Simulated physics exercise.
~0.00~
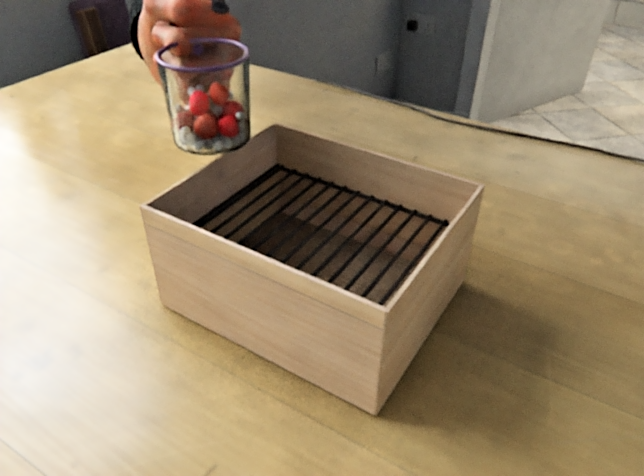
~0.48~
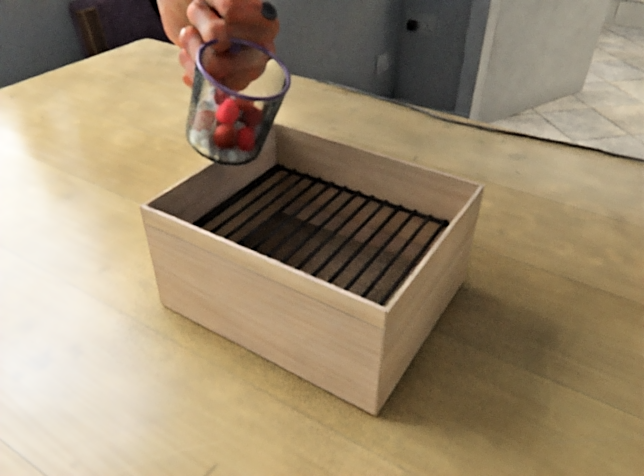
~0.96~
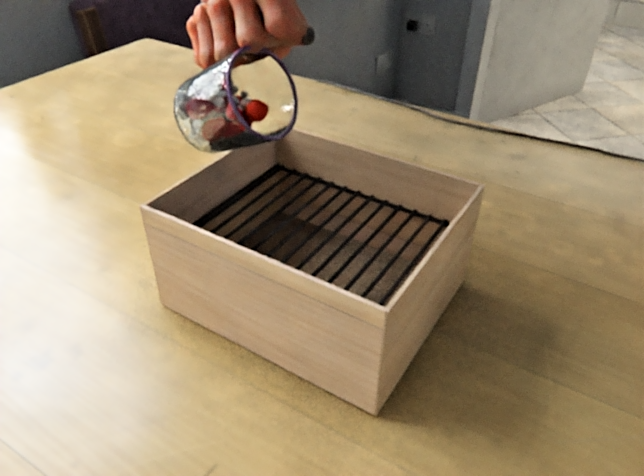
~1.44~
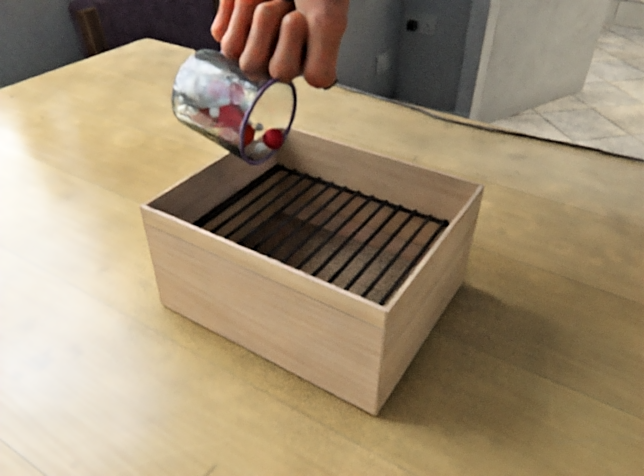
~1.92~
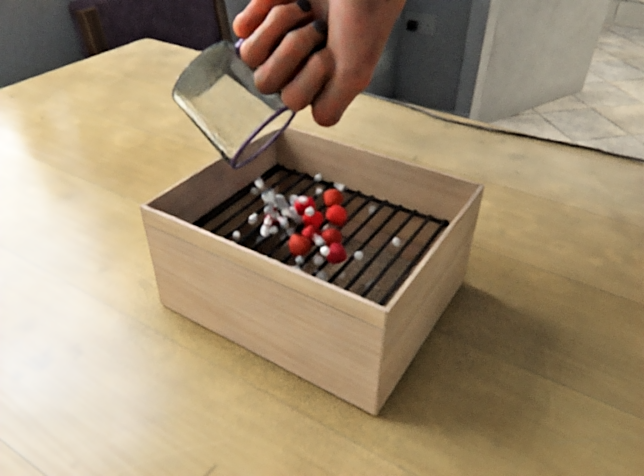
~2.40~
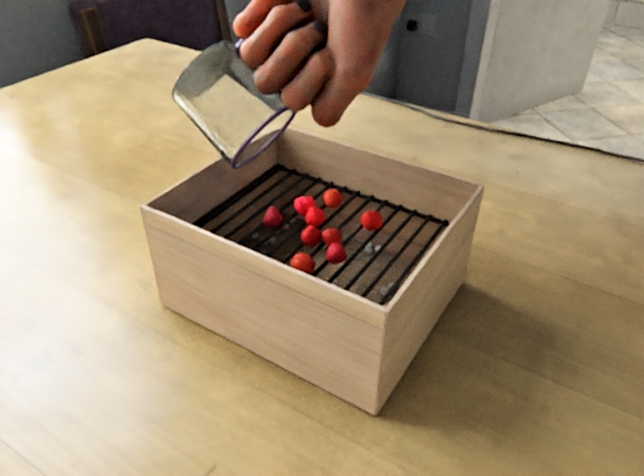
To begin with, a hand holds a clear cup of red balls and smaller white pieces over the back left side of a wooden box with a dark wire rack across it. The hand moves slightly right and tilts the cup until it lies on its side, with the mix still inside. As it tips further, the pieces gather at the rim. The cup then empties, and red and white pieces scatter over the wires. Finally, the white pieces have dropped through below the rack, while all the red balls stay on top beneath the emptied cup.
